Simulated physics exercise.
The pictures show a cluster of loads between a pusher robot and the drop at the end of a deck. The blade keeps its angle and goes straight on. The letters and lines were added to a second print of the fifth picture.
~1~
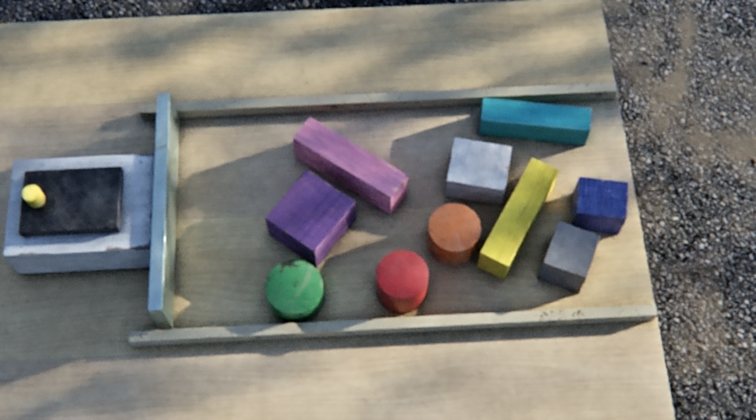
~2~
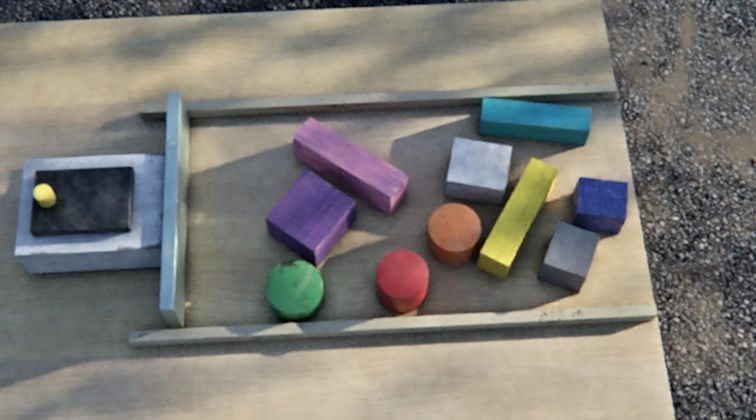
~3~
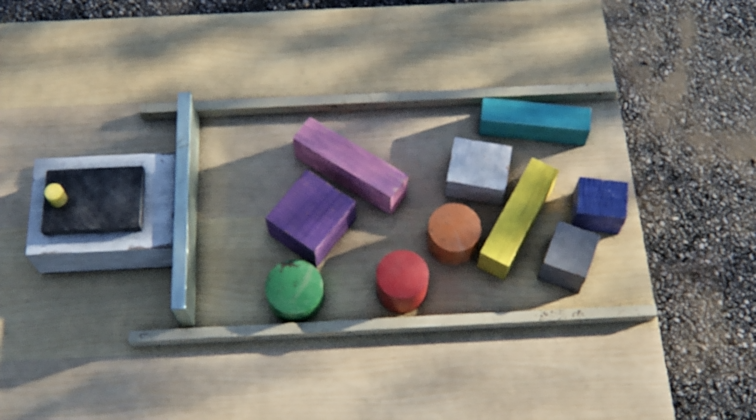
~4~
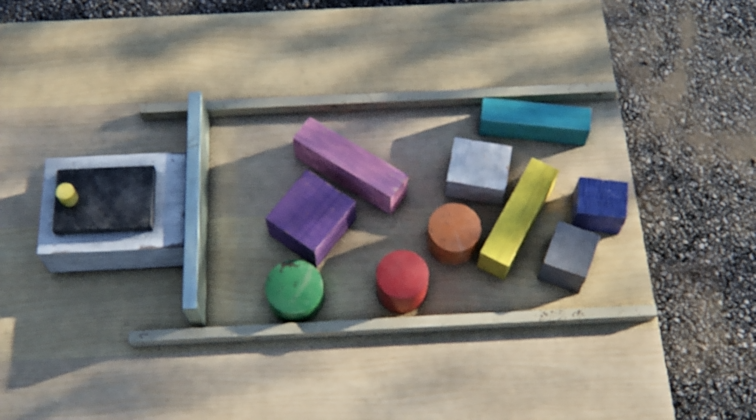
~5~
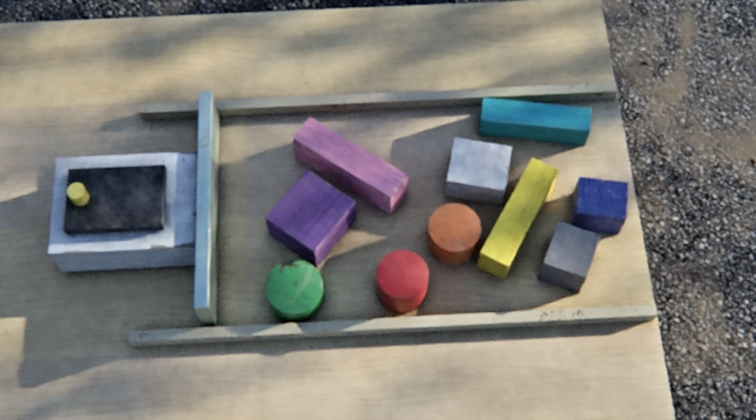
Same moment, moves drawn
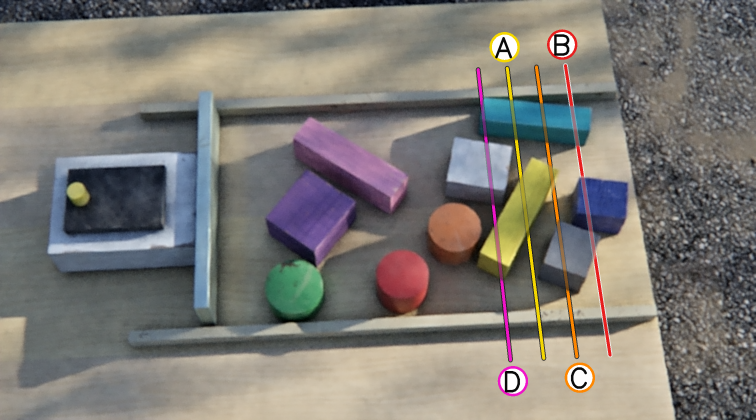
The pusher robot slides slowly right toward a cluster of still, coloured blocks and canisters.
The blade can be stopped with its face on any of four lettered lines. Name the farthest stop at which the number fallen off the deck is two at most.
No third one falls up to D.
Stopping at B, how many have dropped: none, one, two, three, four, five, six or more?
Six or more.
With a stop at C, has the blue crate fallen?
Yes.
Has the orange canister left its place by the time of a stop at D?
Yes.
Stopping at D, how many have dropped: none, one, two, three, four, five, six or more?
By then, two.
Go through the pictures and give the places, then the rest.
Yellow stick (518, 219); purple crate (312, 218); turquoise stick (535, 122), in the first frame.
Robot (90, 200); white crate (478, 171), in the second frame.
Robot (102, 199); red canister (402, 282), in the third frame.
Robot (113, 199); blue crate (599, 205), in the fourth frame.
Robot (123, 198); pink bar (350, 166); yellow stick (518, 219); purple crate (312, 218), in the fifth frame.
On the marked copy, A at (524, 204); B at (586, 201); C at (555, 202); D at (493, 205).
Taking D. A third of the way, robot (228, 193); green canister (348, 289); pink bar (370, 168).
Two thirds of the way, robot (333, 188); grey crate (593, 261); yellow stick (558, 229).
When it is over, robot (414, 184); blue crate over the edge; grey crate over the edge; two fallen.
As for the rest, A drops three; B drops eight; C drops five.
